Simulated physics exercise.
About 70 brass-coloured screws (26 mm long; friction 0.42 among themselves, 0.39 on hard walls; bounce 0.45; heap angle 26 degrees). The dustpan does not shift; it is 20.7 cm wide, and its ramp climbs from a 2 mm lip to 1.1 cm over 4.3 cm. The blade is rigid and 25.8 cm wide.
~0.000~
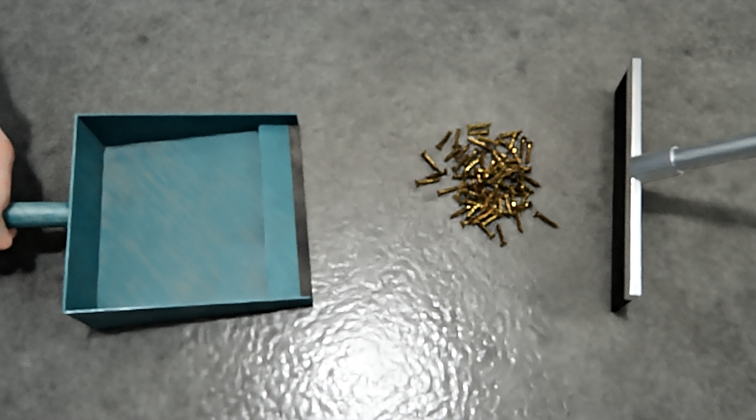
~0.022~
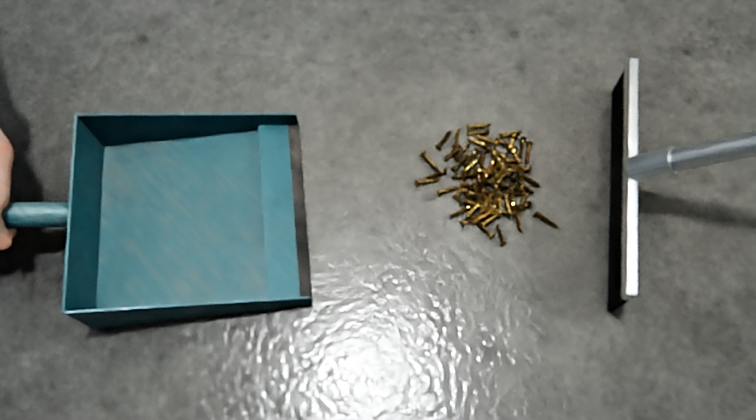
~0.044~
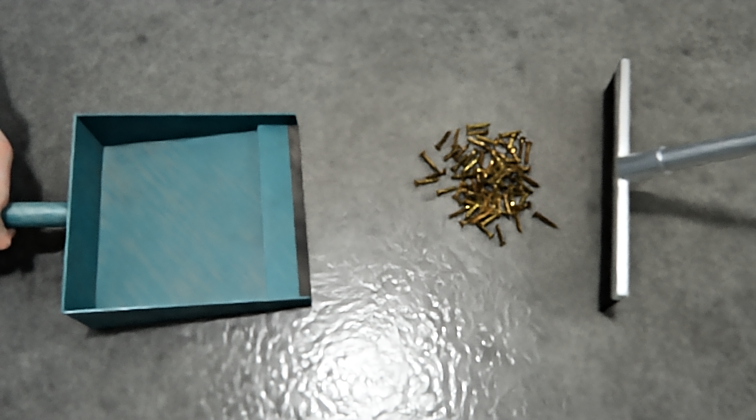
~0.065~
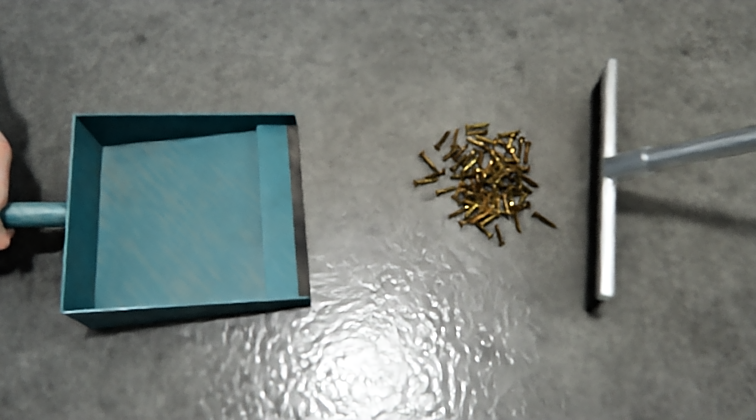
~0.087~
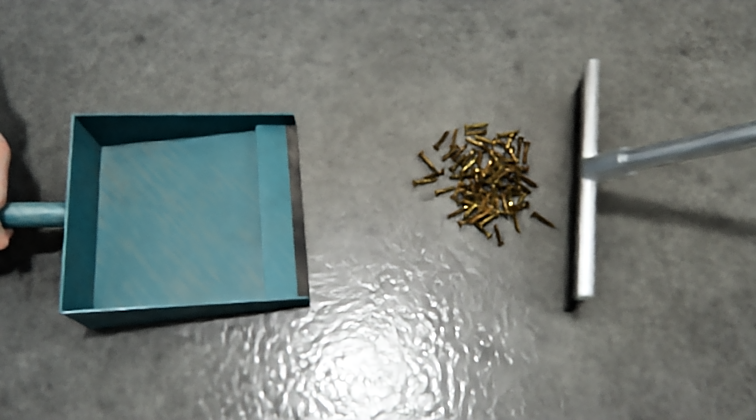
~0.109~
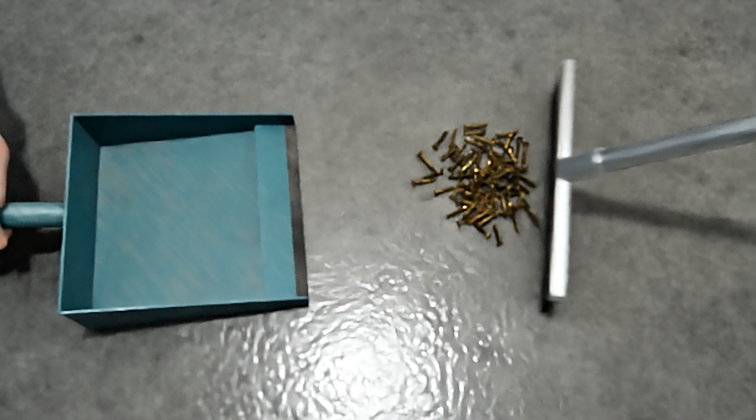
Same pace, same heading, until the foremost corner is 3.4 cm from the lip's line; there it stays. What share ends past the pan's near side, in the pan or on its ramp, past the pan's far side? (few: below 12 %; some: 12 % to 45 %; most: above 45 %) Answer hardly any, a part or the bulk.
Near side: Hardly any, pan: A part, far side: A part.
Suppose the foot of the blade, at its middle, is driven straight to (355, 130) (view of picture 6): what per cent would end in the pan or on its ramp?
Some 30 per cent.
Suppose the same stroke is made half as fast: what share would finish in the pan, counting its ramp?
In that case some 5 per cent.
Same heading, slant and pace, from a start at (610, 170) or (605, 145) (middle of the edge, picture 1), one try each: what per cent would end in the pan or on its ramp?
Some 45 and 35 per cent.
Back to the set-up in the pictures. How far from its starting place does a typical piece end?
Roughly 22 cm.
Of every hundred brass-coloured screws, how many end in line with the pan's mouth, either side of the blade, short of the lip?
Some 45 per cent.
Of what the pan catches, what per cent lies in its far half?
Roughly 80 per cent.
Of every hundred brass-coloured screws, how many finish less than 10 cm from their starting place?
About 0 per cent.
Then, at 0.21 s, middle of the blade 15 cm from the lip; 0 % over the lip, far side 0 %, near side 0 %.
After 0.28 s, middle of the blade 8 cm from the lip; 0 % over the lip, far side 5 %, near side 0 %.
After 0.49 s, middle of the blade 7 cm from the lip; 40 % over the lip, far side 20 %, near side 0 %.
In the end, at 1.4 s, near side 0 %, pan 35 %, far side 20 %, in front of the lip or behind the blade 45 %.
